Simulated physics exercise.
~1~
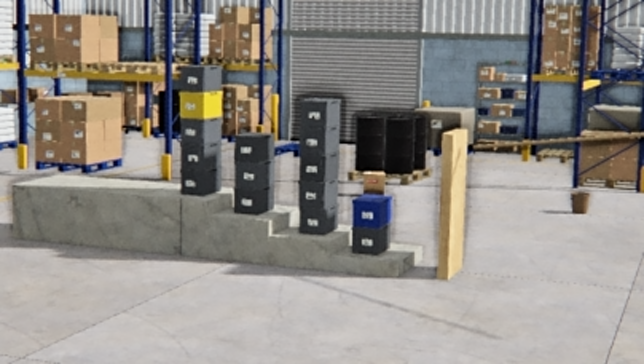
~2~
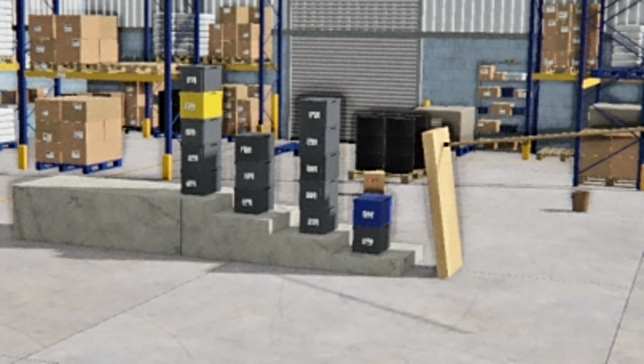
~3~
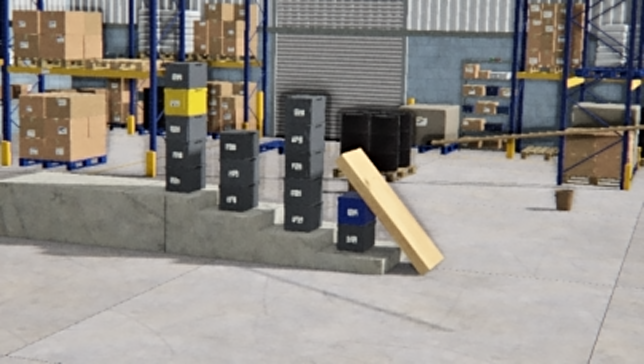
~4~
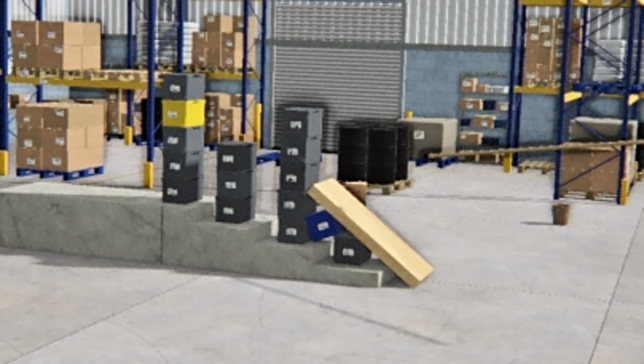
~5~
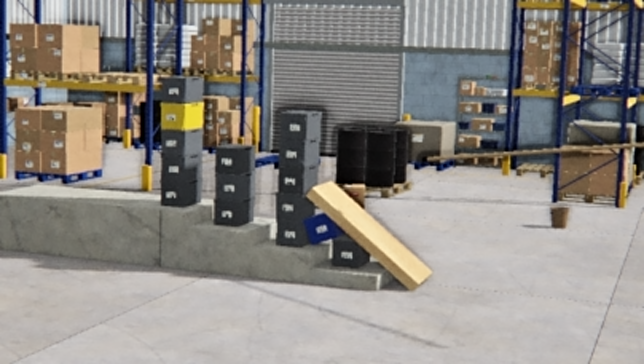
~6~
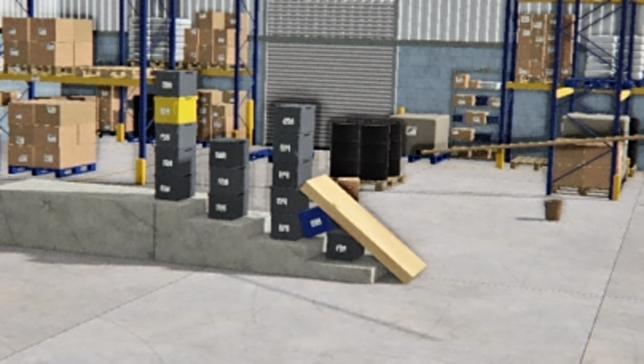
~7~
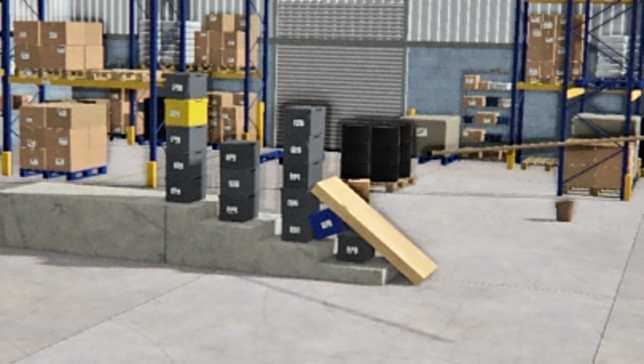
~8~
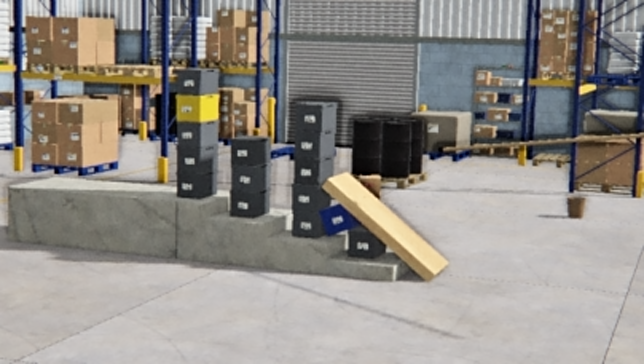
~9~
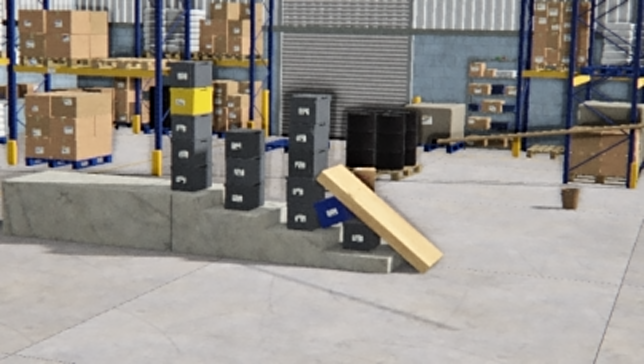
In this clip, a pale board tips left toward stacked dark containers on concrete steps in a warehouse, knocking the blue one askew. The board comes to rest leaning at a slant, the blue container stays tilted against the neighbouring stack, and the yellow one remains in place.
